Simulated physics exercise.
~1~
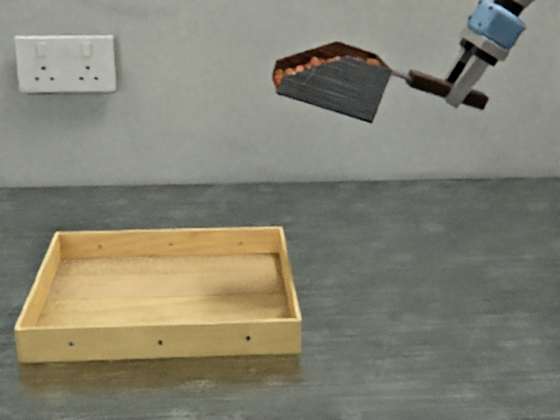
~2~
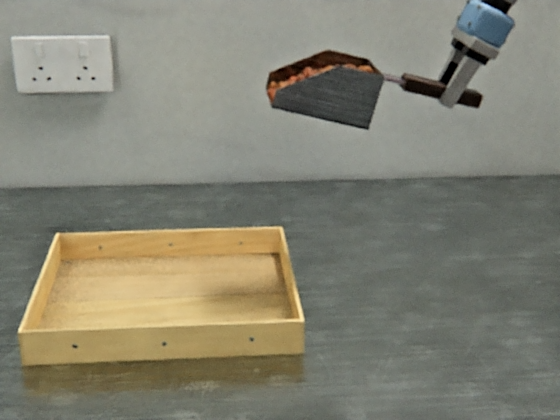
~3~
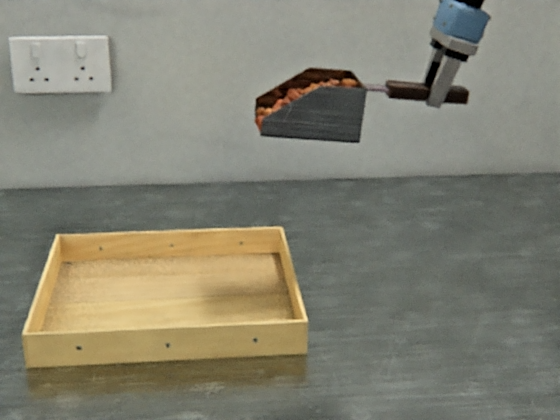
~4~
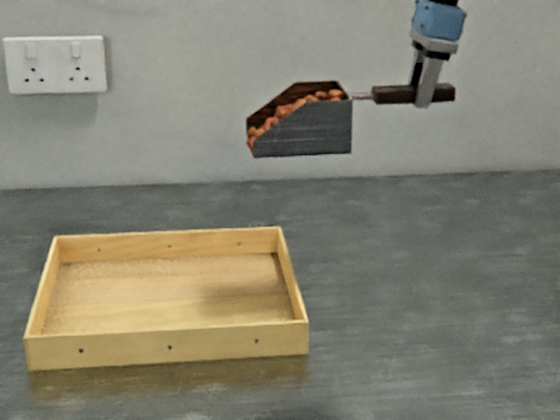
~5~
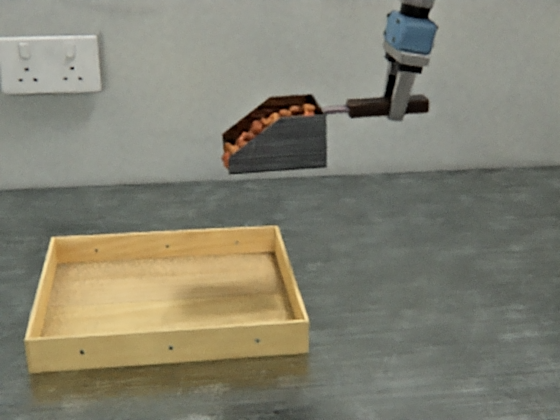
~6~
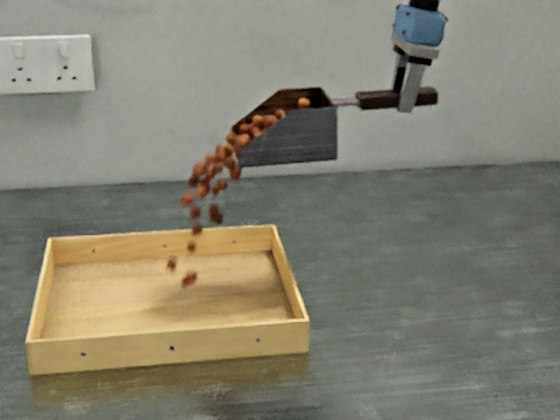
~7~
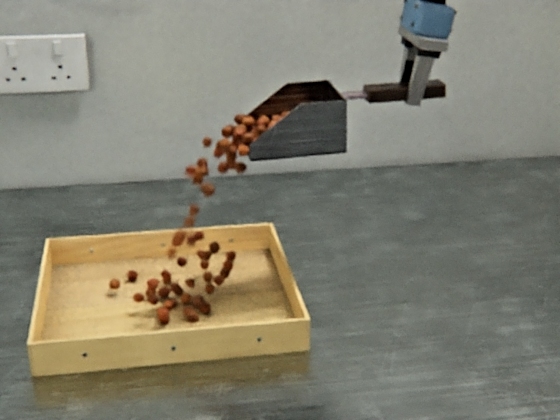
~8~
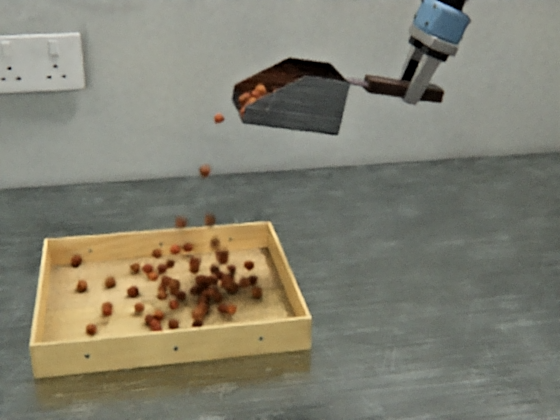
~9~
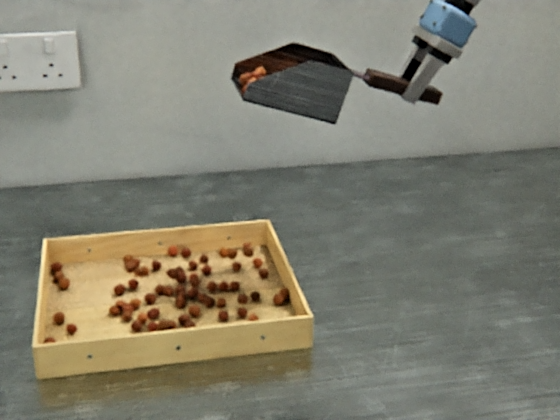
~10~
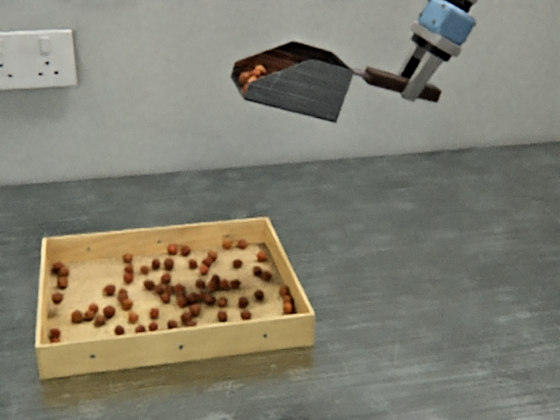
Above a dark grey table, a robot arm moved a scoop of hazelnuts left and down toward a wooden tray, then jerked it back and forth, sending many tumbling in. It tilted the scoop back and stopped, leaving nuts scattered across the tray and some still in the scoop.
